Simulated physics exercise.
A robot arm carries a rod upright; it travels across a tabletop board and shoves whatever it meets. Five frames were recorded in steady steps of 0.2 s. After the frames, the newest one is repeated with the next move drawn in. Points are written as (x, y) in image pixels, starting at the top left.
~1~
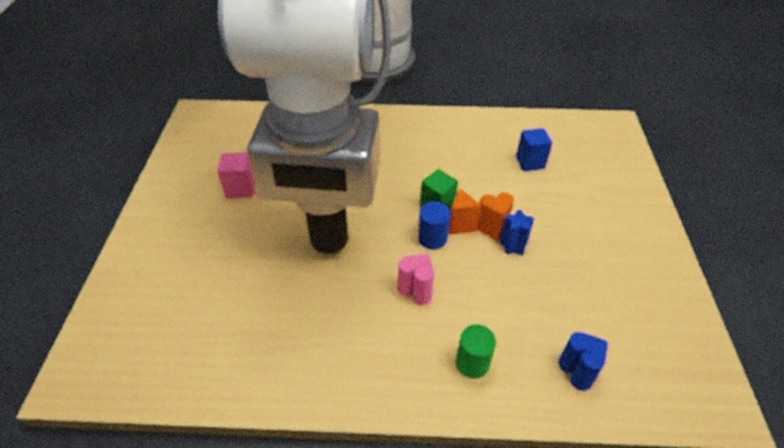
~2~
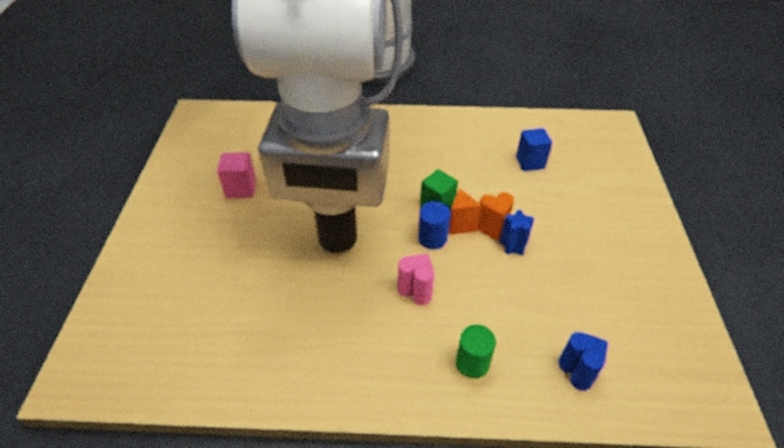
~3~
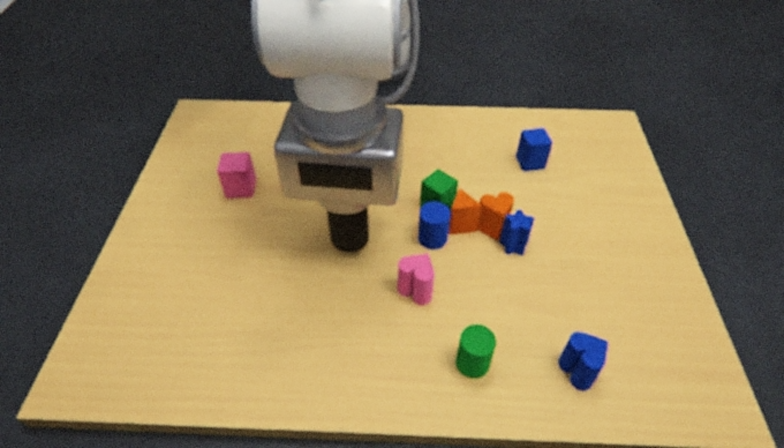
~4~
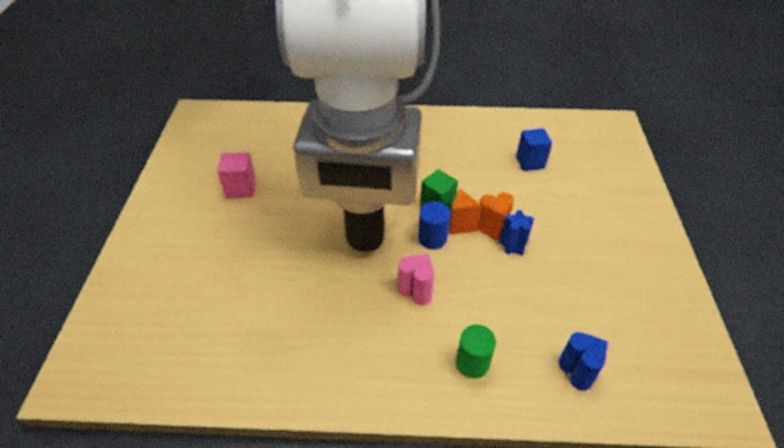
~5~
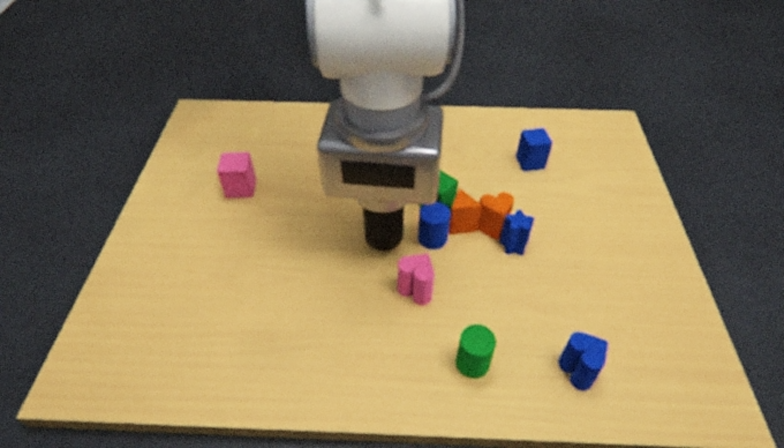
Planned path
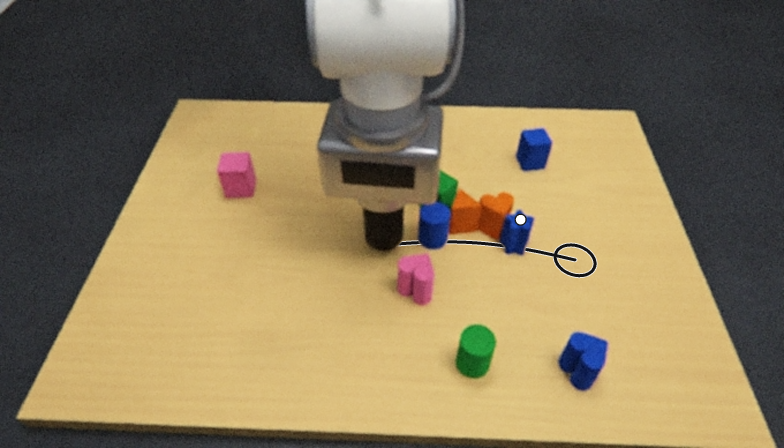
On a wooden tabletop, a robot arm with a black rod sliding right toward a blue cylinder among colourful blocks, which stay still.
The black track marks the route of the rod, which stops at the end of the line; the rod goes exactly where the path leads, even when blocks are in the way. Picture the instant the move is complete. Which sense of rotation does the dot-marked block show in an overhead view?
It goes clockwise.
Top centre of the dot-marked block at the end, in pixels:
If I read the scene right, the answer is (619, 238).
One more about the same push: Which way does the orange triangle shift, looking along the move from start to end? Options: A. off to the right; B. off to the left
B (off to the left)
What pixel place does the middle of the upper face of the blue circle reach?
Just about (567, 204).
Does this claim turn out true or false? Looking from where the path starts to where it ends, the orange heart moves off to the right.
False
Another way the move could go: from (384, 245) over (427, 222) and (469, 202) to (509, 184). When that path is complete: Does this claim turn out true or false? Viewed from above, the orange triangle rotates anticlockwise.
That is true.
Path on the board, from (384, 245) over (447, 242) and (510, 247) to (575, 260); the dot is on the blue star block.
The first path, step by step. One third of the way, rod (448, 234); blue circle (485, 211); orange triangle (489, 194), turned 95° anticlockwise; orange heart (512, 195), turned 40° clockwise.
Two thirds of the way, rod (512, 239); blue circle (545, 207); orange triangle (491, 191), turned 100° anticlockwise; orange heart (528, 187), turned 35° anticlockwise; blue star block (559, 227), turned 80° clockwise.
At the end, rod (578, 253); blue circle (567, 204); orange triangle (491, 191), turned 100° anticlockwise; orange heart (528, 187), turned 35° anticlockwise; blue star block (619, 238), turned 95° clockwise.
